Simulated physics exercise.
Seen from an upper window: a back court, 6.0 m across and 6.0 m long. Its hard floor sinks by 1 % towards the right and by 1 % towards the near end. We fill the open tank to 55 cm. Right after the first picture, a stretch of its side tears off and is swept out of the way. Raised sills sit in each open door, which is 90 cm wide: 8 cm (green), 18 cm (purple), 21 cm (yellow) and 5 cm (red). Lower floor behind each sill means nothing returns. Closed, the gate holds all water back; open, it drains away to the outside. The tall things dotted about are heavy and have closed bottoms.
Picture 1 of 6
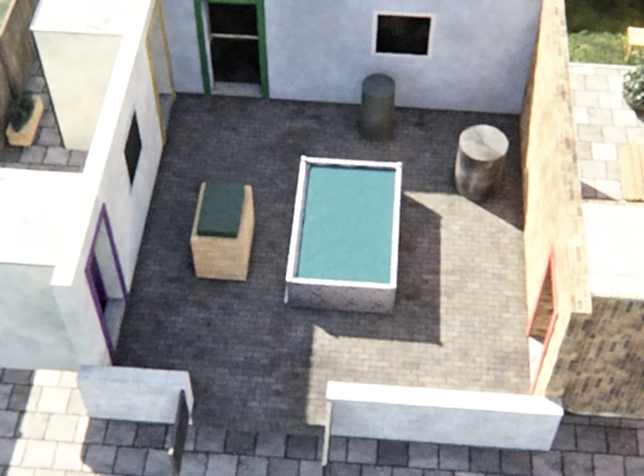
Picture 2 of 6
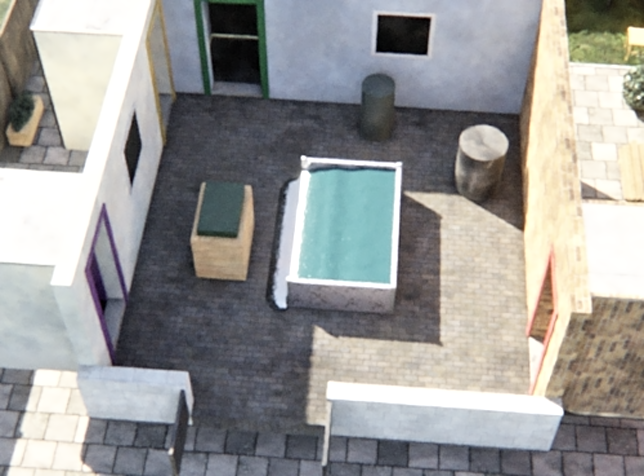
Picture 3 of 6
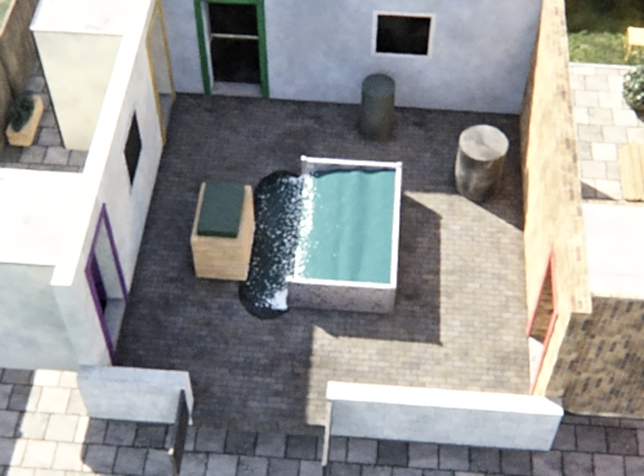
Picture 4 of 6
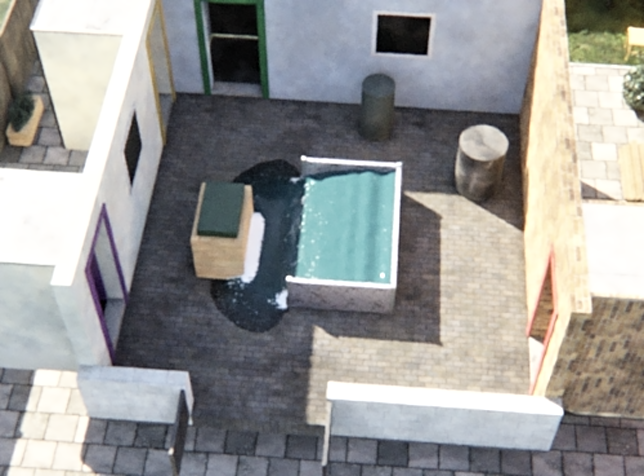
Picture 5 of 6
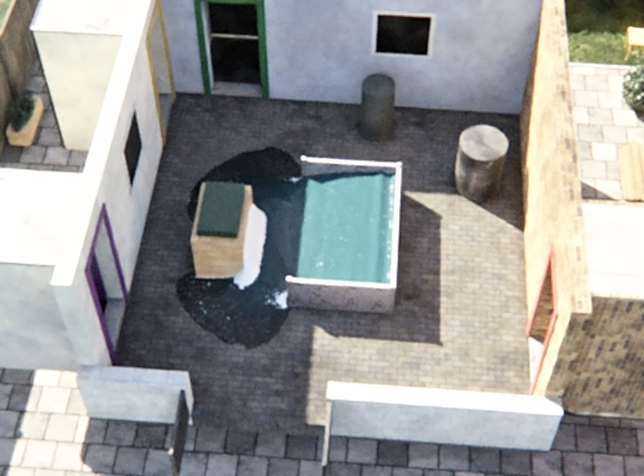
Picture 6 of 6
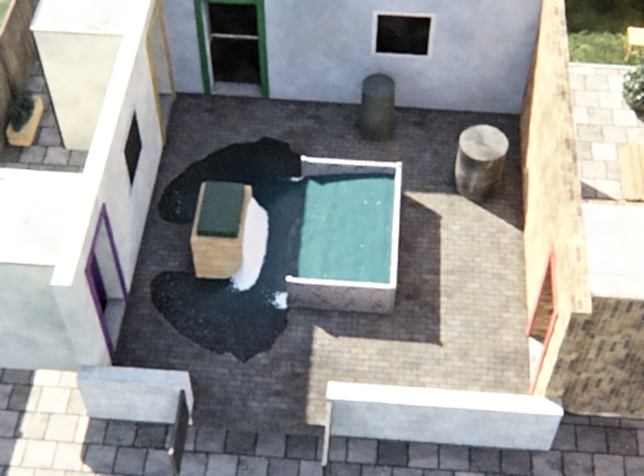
Water pouring from the open left side of a rectangular tank in a paved courtyard, foaming against a wooden box and spreading around it.
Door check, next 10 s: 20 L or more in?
In the end the green door is going to top the limit. The purple door is going to fall short of the limit. The yellow door is going to fall short of the limit. The red door is going to fall short of the limit.
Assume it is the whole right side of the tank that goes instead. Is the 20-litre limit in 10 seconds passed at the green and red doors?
Green door doesn't reach it, red door surpasses it.
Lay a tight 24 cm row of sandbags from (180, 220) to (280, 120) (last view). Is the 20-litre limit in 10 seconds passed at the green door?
Then, for the green door, it's lower.
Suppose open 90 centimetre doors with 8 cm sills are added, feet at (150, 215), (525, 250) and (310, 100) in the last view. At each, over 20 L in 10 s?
Check each in turn: The first succeeds, the second fails, the third fails.
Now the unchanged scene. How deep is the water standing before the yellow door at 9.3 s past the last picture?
It's about 2.5 cm.
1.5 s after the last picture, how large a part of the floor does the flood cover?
I'd say around 40 % is wet.
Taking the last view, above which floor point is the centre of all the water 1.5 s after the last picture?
The water is centred near (253, 236).
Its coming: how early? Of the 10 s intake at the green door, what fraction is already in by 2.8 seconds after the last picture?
75 percent or so by then.
Then, 0.7 s after the last picture water covers 30 % of the floor and is deepest (36 cm) near (255, 258); green door not reached, purple door 16 cm at the sill, 0 L in, yellow door not reached, red door not reached.
Then, 1.5 s after the last picture water covers 40 % of the floor and is deepest (39 cm) near (176, 94); green door 15 cm at the sill, 0 L in, purple door 13 cm at the sill, 0 L in, yellow door 17 cm at the sill, 0 L in, red door not reached.
Then, 2.8 s after the last picture water covers 45 % of the floor and is deepest (17 cm) near (258, 99); green door 15 cm at the sill, 39 L in, purple door 11 cm at the sill, 0 L in, yellow door 15 cm at the sill, 3 L in, red door not reached.
Then, 5.3 s after the last picture water covers 65 % of the floor and is deepest (12 cm) near (142, 240); green door 5 cm at the sill, 54 L in, purple door 6 cm at the sill, 1 L in, yellow door 4 cm at the sill, 3 L in, red door not reached.
Then, 9.3 s after the last picture water covers 85 % of the floor and is deepest (7 cm) near (286, 289); green door 3 cm at the sill, 54 L in, purple door 5 cm at the sill, 1 L in, yellow door 3 cm at the sill, 3 L in, red door 4 cm at the sill, 0 L in.
